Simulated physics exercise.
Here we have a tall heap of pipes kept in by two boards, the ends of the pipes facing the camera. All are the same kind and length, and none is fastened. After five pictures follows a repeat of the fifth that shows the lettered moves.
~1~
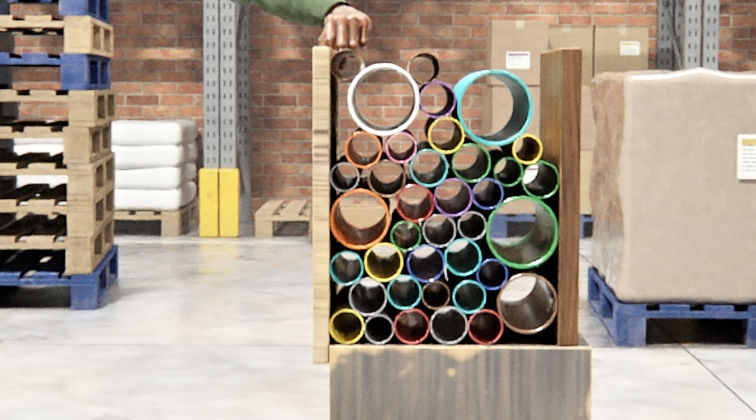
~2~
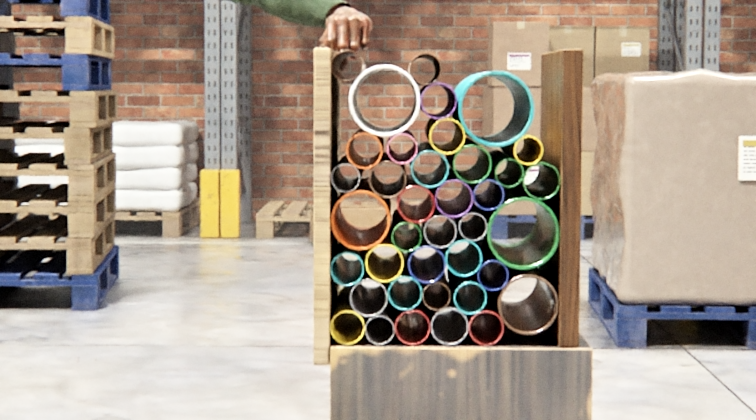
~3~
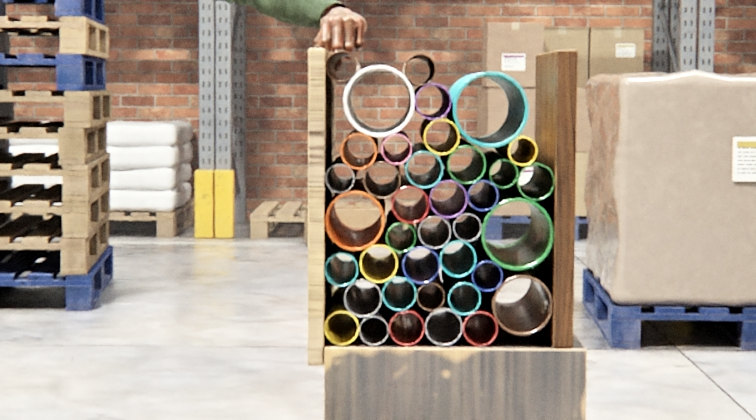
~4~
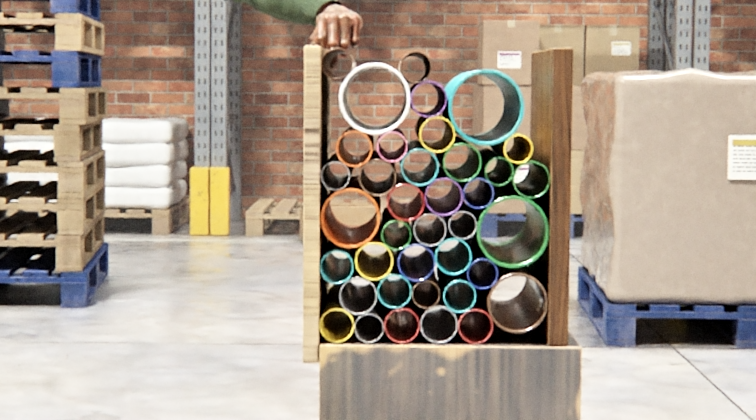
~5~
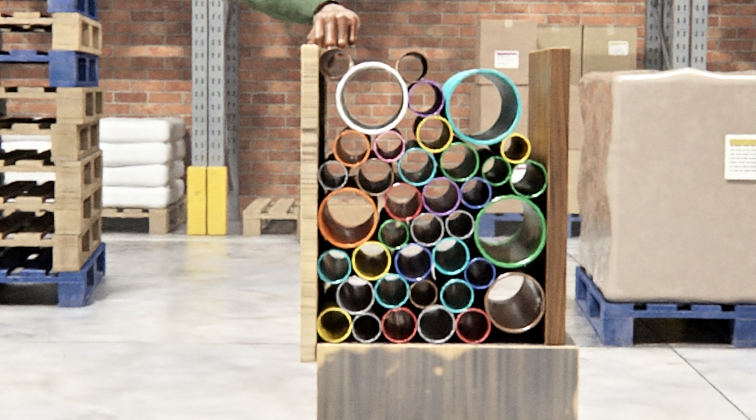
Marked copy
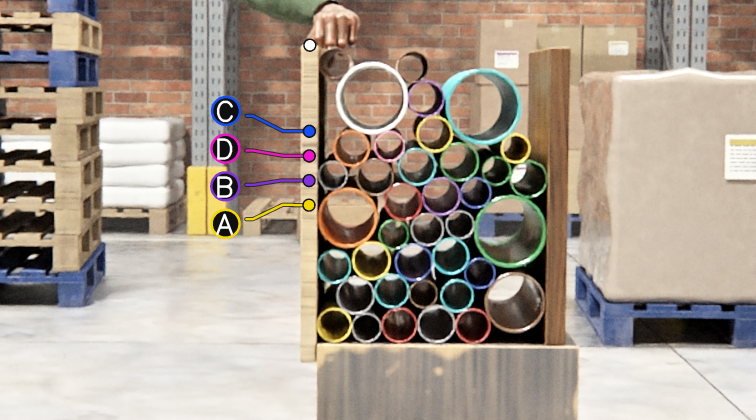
View drifting slightly right past colourful pipes stacked motionless between two wooden boards, a hand resting atop the left board.
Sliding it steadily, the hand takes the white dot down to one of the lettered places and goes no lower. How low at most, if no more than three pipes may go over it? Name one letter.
At most to B.
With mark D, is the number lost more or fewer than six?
It loses fewer than six.
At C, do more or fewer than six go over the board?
Fewer than six.
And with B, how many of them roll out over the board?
The count is one.
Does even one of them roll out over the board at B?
Yes.
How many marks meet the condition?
Three of them.
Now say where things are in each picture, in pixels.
The first picture shows a yellow pipe (384, 262); an orange pipe (359, 219); a red pipe (415, 203).
The second picture shows a red pipe (416, 204); a green pipe (542, 181).
The third picture shows an orange pipe (359, 151); a purple pipe (433, 101).
The fourth picture shows side board (318, 195); a yellow pipe (337, 325).
The fifth picture shows a brown pipe (515, 303); a yellow pipe (371, 261); an orange pipe (347, 218).
On the marked copy, A at (309, 205); B at (309, 181); C at (309, 131); D at (309, 156); the white dot at (310, 45).
With B. Early on, top of the board (318, 108).
Further on, top of the board (317, 179).
At the end, top of the board (317, 180), one out over the board.
As for the rest, A more than three out over the board; C none out over the board; D one out over the board.
